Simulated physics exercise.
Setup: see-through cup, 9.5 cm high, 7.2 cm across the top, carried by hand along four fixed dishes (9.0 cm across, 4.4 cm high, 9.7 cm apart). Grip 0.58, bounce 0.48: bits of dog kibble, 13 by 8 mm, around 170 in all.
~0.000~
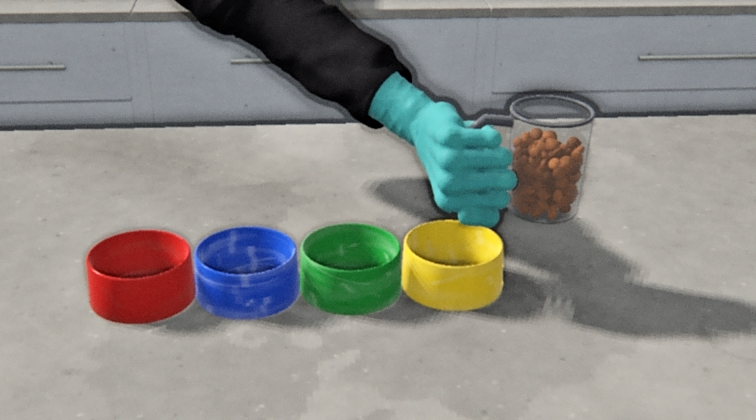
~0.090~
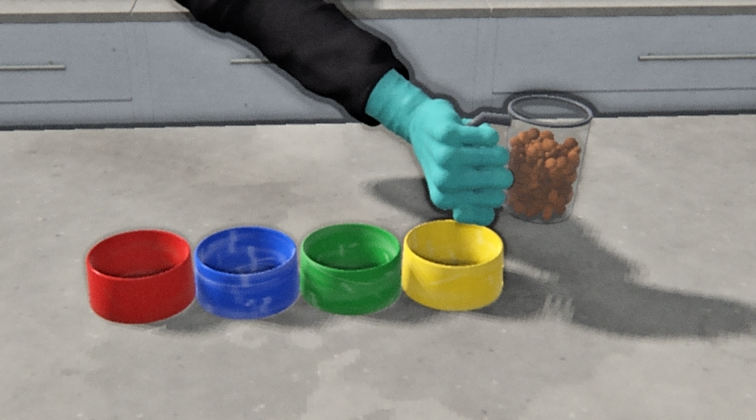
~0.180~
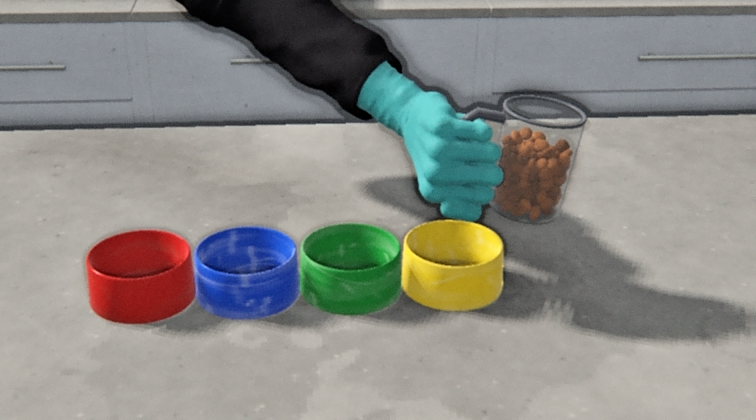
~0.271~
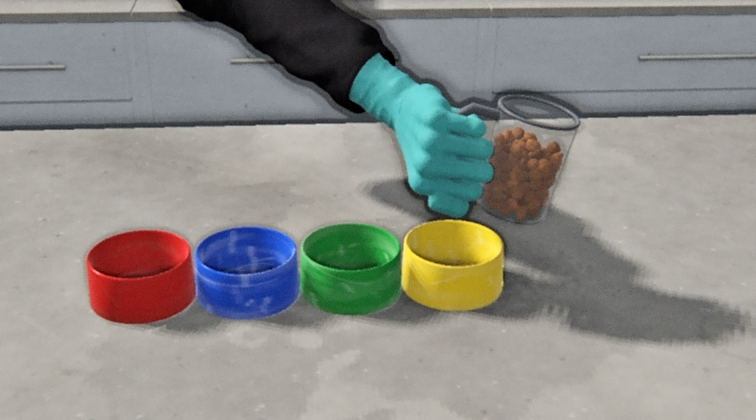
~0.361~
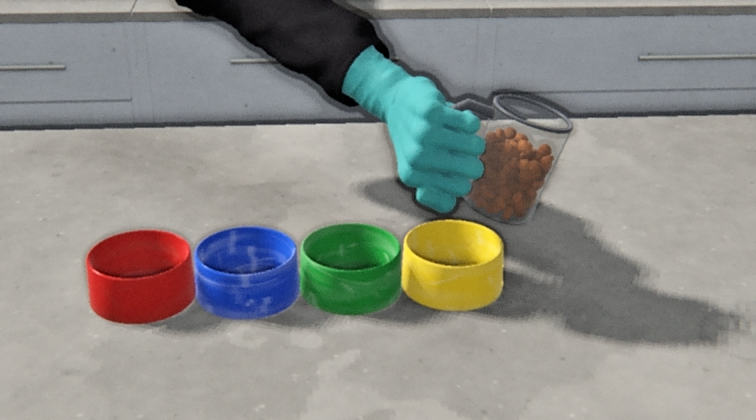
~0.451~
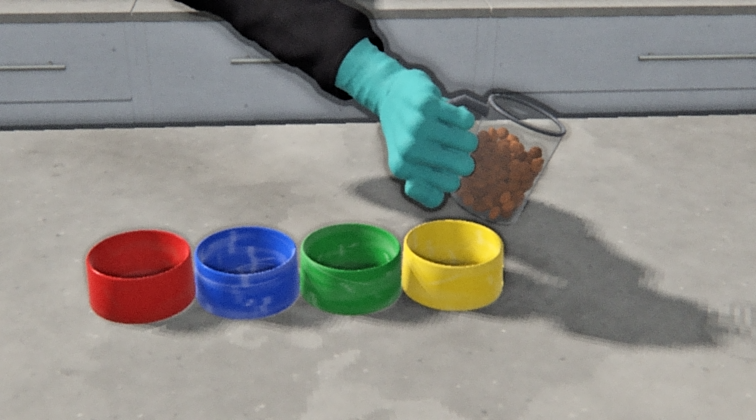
A teal-gloved hand moving a clear cup of brown kibble left and tilting it clockwise behind red, blue, green and yellow dishes.
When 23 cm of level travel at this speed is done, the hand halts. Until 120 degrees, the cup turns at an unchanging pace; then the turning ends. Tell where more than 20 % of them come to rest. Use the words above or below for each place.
Red dish: Below; blue dish: Below; green dish: Above; yellow dish: Below; counter: Below.
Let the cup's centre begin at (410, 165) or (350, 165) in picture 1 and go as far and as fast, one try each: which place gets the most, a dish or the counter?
Blue, then red.
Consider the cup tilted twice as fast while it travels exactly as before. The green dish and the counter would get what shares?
Then the green dish would get 0 and the counter 0.
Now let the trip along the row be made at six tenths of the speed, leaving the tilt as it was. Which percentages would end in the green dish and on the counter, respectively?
Green 0; counter 0.
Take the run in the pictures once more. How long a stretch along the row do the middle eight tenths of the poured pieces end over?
Roughly 5 cm of the row.
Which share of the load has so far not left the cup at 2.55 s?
About 25 percent of the load.
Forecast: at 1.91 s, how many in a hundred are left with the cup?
It comes to about 100 percent.
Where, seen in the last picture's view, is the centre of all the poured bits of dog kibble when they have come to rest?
Close to pixel (356, 265).
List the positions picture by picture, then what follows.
In the first frame, cup at (547, 160), tilt 0 degrees, lip at (592, 110), moved 0.0 cm; middle of the pieces at (553, 172); yellow dish at (454, 244); green dish at (351, 247); blue dish at (246, 251); red dish at (139, 254).
In the second frame, cup at (544, 160), tilt 2 degrees, lip at (589, 112), moved 0.3 cm; middle of the pieces at (549, 173).
In the third frame, cup at (534, 161), tilt 6 degrees, lip at (584, 115), moved 1.2 cm; middle of the pieces at (538, 173).
In the fourth frame, cup at (525, 161), tilt 11 degrees, lip at (577, 119), moved 2.1 cm; middle of the pieces at (528, 174).
In the fifth frame, cup at (515, 161), tilt 16 degrees, lip at (570, 123), moved 3.0 cm; middle of the pieces at (517, 174).
In the sixth frame, cup at (505, 161), tilt 21 degrees, lip at (563, 127), moved 3.9 cm; middle of the pieces at (506, 175); yellow dish at (454, 244); green dish at (351, 247); blue dish at (246, 251); red dish at (139, 254). Its pace works out near 55 degrees a second; the hand travels 10 cm a second.
After 1.33 s, tilt 67 degrees; cup holds 100 %.
After 1.91 s, tilt 98 degrees; cup holds 100 %.
After 2.55 s, tilt 120 degrees; cup holds 25 %, green 75 %.
At rest (3.4 s), red 0 %, blue 0 %, green 100 %, yellow 0 %, counter 0 %.
